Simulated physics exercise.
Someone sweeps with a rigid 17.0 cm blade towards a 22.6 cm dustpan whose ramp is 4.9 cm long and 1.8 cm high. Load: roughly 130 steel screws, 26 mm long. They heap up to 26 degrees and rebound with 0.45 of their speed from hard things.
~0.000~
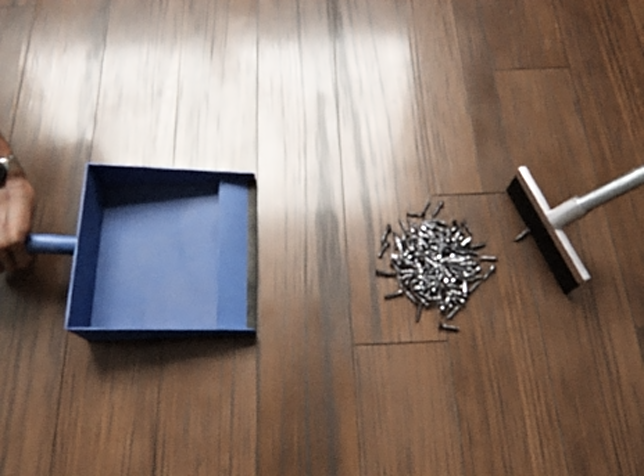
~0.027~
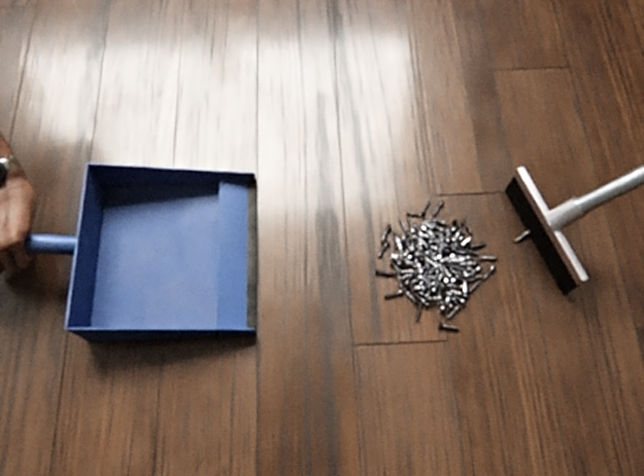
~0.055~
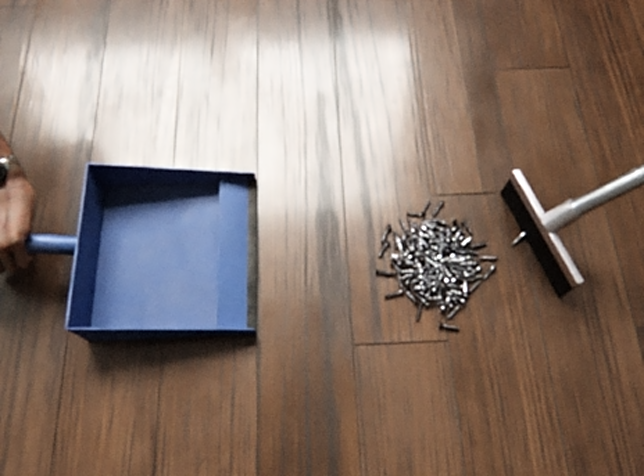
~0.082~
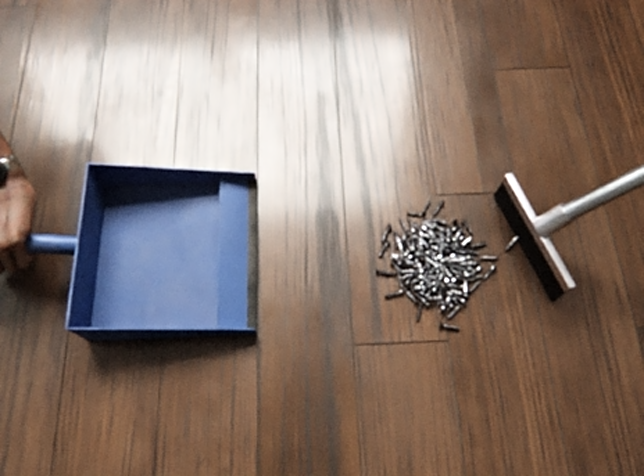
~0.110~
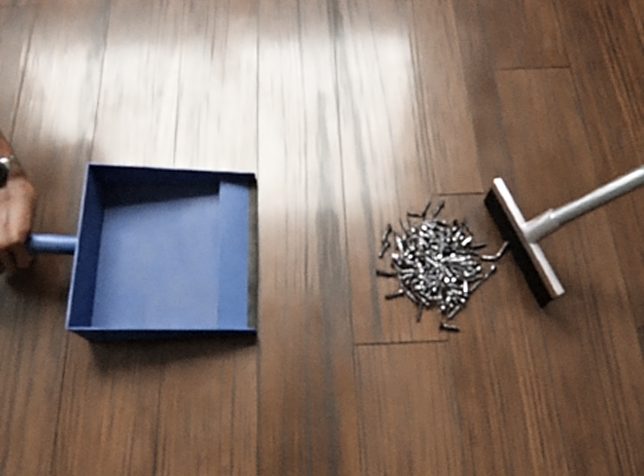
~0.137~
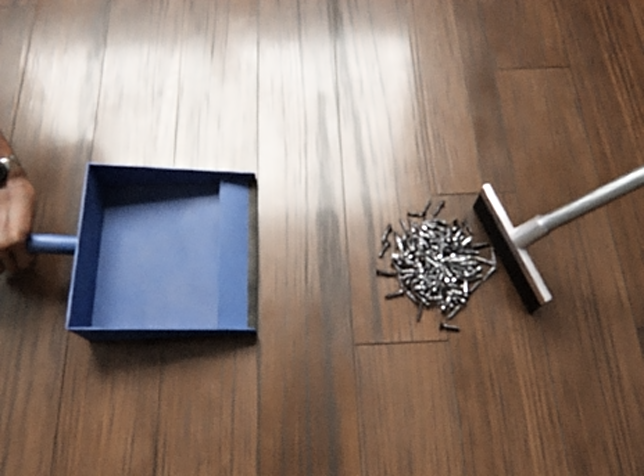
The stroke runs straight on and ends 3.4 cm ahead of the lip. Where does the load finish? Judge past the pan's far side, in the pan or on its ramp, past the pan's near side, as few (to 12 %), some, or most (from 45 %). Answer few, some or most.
Far side: Few, pan: Few, near side: Most.
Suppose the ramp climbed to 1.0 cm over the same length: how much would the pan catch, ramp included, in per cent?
It would be near 5 per cent.
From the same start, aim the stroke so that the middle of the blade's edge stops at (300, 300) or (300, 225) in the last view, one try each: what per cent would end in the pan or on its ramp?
About 5 and 5 per cent.
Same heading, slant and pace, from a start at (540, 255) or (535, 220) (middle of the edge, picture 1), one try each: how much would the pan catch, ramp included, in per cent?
Some 0 and 5 per cent.
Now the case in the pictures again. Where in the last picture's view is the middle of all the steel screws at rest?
At about (275, 340).
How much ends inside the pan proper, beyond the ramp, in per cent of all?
Some 0 per cent.
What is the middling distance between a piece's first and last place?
Roughly 26 cm.
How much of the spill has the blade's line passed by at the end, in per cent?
About 25 per cent.
After 0.36 s, middle of the blade 20 cm from the lip; 0 % over the lip, far side 0 %, near side 15 %.
Then, at 0.51 s, middle of the blade 11 cm from the lip; 0 % over the lip, far side 0 %, near side 40 %.
After 0.79 s, middle of the blade 6 cm from the lip; 0 % over the lip, far side 0 %, near side 55 %.
By 1.6 s all is still; far side 0 %, pan 0 %, near side 55 %, in front of the lip or behind the blade 40 %.
